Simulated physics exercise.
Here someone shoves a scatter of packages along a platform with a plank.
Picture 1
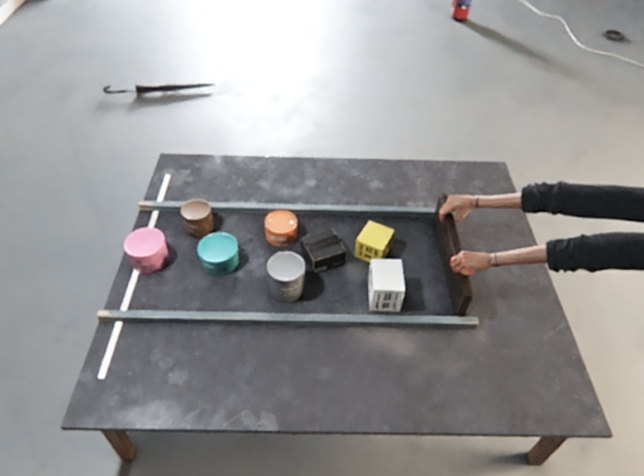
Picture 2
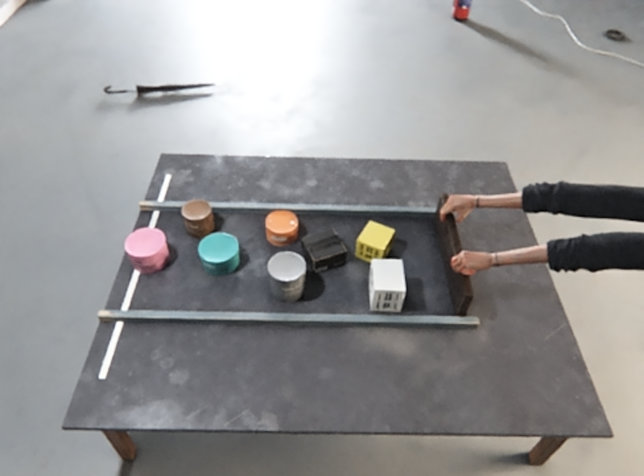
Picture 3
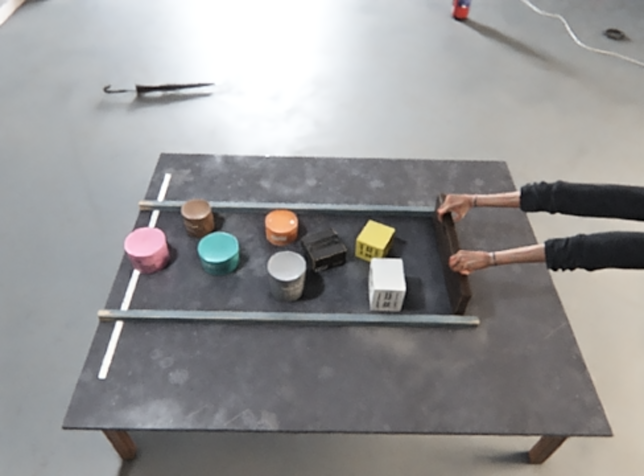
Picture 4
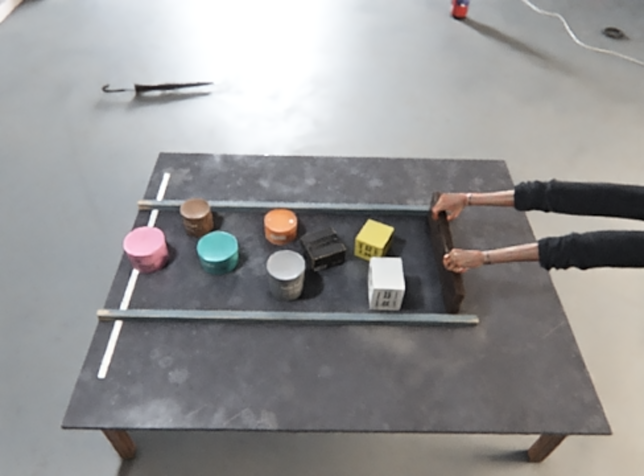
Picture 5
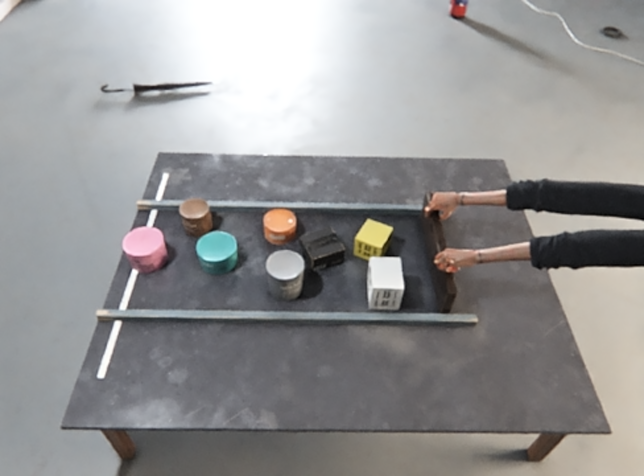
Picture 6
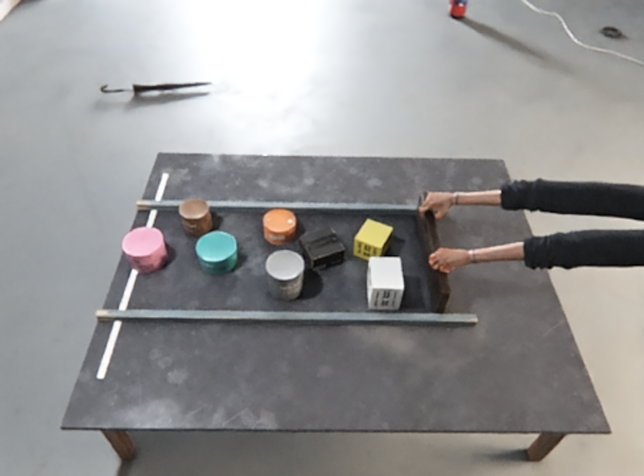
Two hands held a dark plank at the right end of a tabletop track and slid it slightly left toward the scattered tubs and boxes, which stayed where they were between the rails.
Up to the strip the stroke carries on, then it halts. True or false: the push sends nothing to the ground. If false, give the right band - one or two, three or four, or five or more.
False, five or more.
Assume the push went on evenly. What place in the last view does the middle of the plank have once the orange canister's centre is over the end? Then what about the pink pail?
For the orange canister, about (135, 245); for the pink pail, about (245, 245).
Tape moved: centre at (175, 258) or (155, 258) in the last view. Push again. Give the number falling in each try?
Respectively 2 and 5.
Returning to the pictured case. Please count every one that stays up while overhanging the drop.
I count 3 overhanging.
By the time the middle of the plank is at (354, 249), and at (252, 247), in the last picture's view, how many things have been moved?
Tally: 3; 7.
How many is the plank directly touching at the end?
Well, it touches 3.
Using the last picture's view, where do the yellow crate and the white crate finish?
Final pixels, roughly: (125, 242) for the first, (109, 279) for the other.
Soon after, none off yet; pink pail at rest near (146, 251); brown pail at rest near (196, 218); turquoise pail at rest near (218, 254).
Then, none off yet; pink pail moved about its own width near (115, 250); brown pail at rest near (196, 218); turquoise pail moved well along near (154, 253).
At rest, the number that fall off is five or more; fallen, black parcel, grey pail, turquoise pail, brown pail and pink pail.
